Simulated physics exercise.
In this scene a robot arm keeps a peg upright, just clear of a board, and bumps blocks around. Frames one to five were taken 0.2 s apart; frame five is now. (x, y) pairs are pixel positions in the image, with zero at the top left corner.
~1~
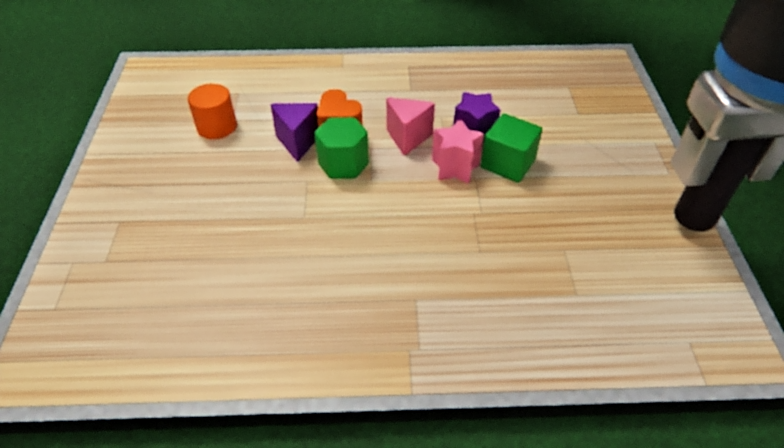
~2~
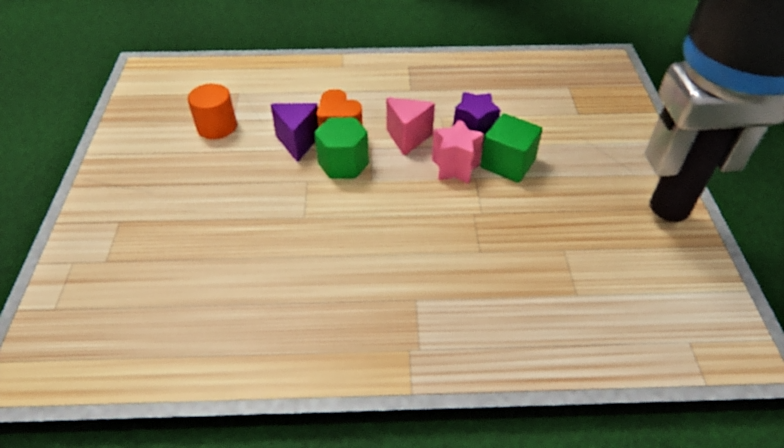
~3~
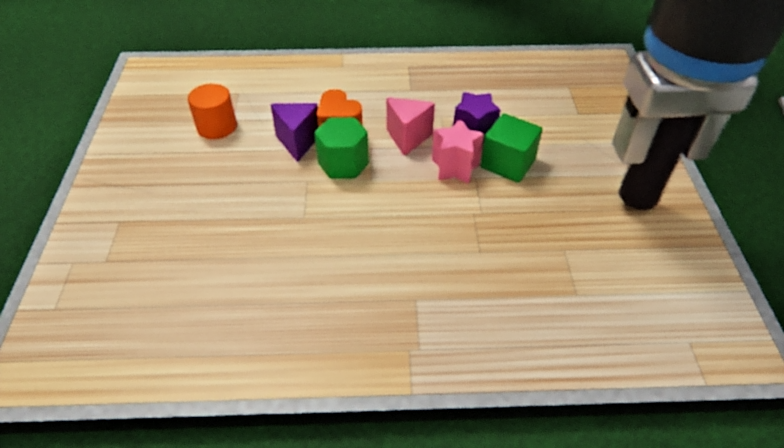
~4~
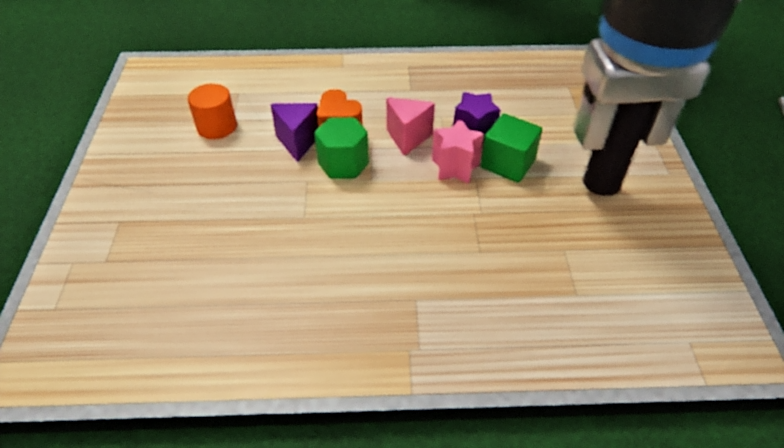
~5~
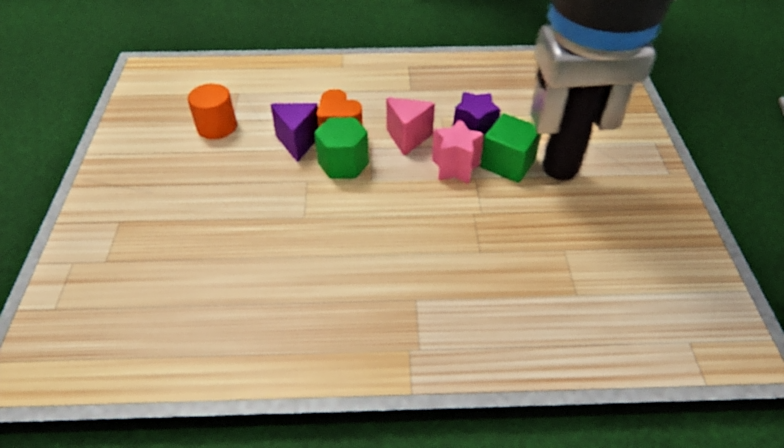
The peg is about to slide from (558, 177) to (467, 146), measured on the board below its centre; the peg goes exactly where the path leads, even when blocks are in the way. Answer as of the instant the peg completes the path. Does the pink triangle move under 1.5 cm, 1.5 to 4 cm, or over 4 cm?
From 1.5 to 4 cm.
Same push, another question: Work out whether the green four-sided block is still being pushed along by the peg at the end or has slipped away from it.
I'd say the green four-sided block is still out in front of the peg at the end.
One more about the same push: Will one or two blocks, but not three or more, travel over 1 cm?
No
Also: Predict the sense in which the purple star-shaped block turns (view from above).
The twist is clockwise.
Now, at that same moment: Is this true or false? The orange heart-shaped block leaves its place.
It is false.
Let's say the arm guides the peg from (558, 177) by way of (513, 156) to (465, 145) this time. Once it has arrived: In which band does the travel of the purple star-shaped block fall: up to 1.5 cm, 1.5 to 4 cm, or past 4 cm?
Final distance: 1.5 to 4 cm.
The first path, step by step. Halfway along, peg (514, 151); pink star-shaped block (435, 133), turned 35° anticlockwise; purple star-shaped block (463, 96), turned 35° clockwise; green four-sided block (477, 122), turned 20° anticlockwise.
At the end, peg (468, 137); orange heart-shaped block still; pink triangle (390, 102), turned 20° anticlockwise; pink star-shaped block (402, 138), turned 75° anticlockwise; purple star-shaped block (457, 89), turned 55° clockwise; green four-sided block (430, 114), turned 40° anticlockwise.
